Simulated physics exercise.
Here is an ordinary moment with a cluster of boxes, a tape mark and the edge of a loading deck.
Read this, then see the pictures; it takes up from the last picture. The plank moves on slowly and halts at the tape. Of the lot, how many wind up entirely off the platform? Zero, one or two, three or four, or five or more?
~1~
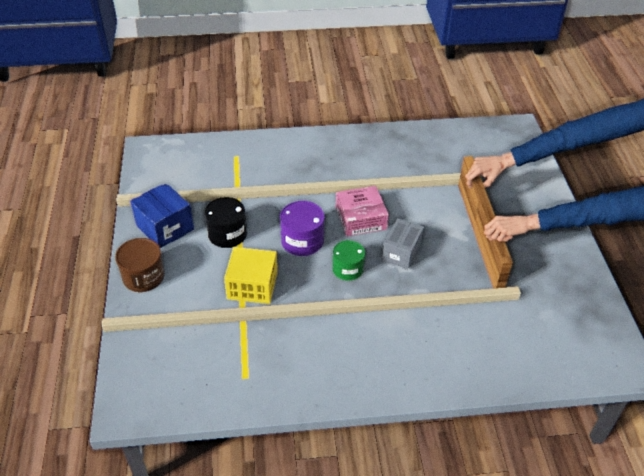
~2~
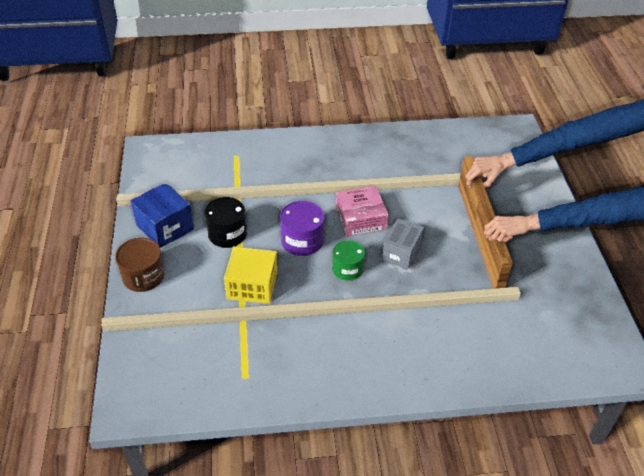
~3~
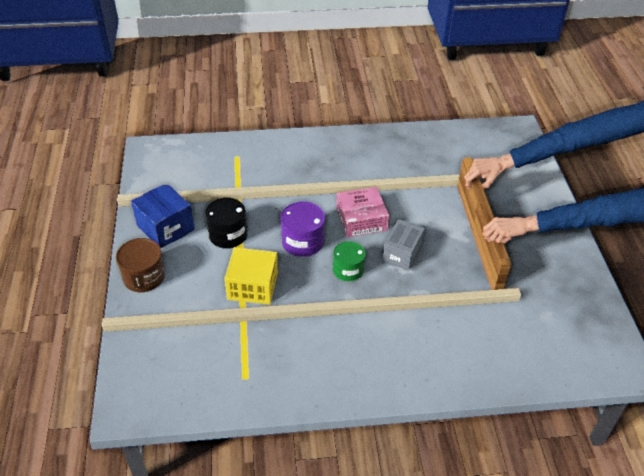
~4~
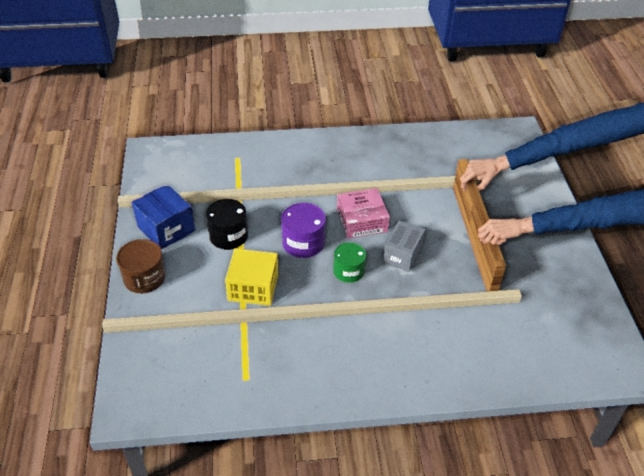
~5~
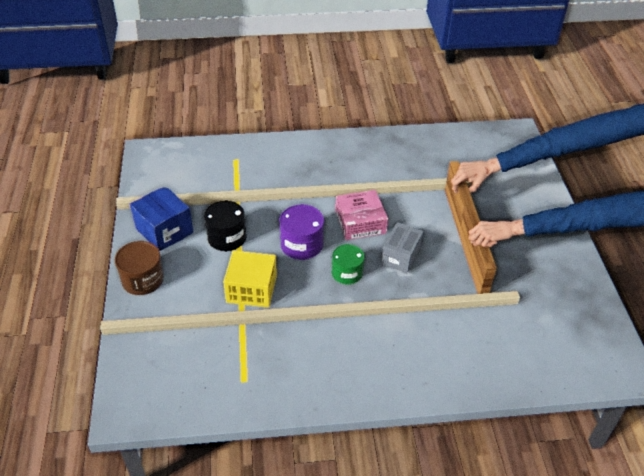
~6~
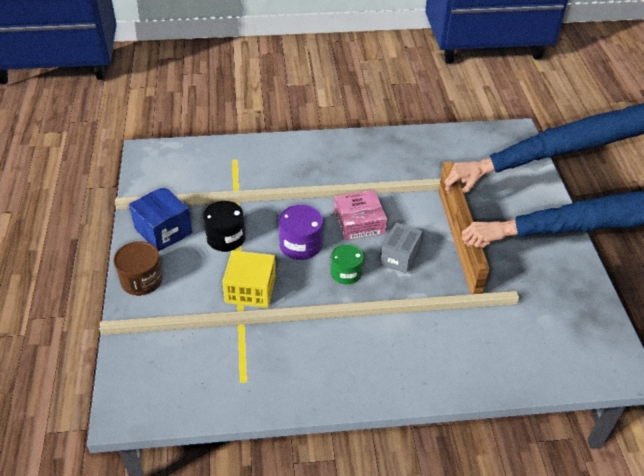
The tally of falls will come to none at all.
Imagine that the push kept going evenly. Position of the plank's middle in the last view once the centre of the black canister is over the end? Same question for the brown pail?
The middle is at (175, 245) when it's the black canister, and at (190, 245) when it's the brown pail.
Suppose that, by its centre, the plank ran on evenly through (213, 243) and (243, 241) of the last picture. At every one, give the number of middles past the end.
The counts, in order, are 1 and 0.
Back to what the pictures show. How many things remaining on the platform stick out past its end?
The count is 1.
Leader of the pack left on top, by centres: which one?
Blue box.
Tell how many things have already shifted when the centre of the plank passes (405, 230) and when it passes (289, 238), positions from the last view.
The number moved is 1 and then 7.
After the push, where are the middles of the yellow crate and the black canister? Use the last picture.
You'll see the yellow crate at (161, 289), with the black canister at (174, 215).
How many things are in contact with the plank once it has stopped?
The number is 2.
Early on, none off yet; brown pail at rest near (139, 269); blue box at rest near (161, 219); black canister at rest near (225, 226).
A while later, none off yet; brown pail at rest near (139, 269); blue box at rest near (161, 219); black canister travelled a little near (218, 226).
Finally, the number that fall off is zero.
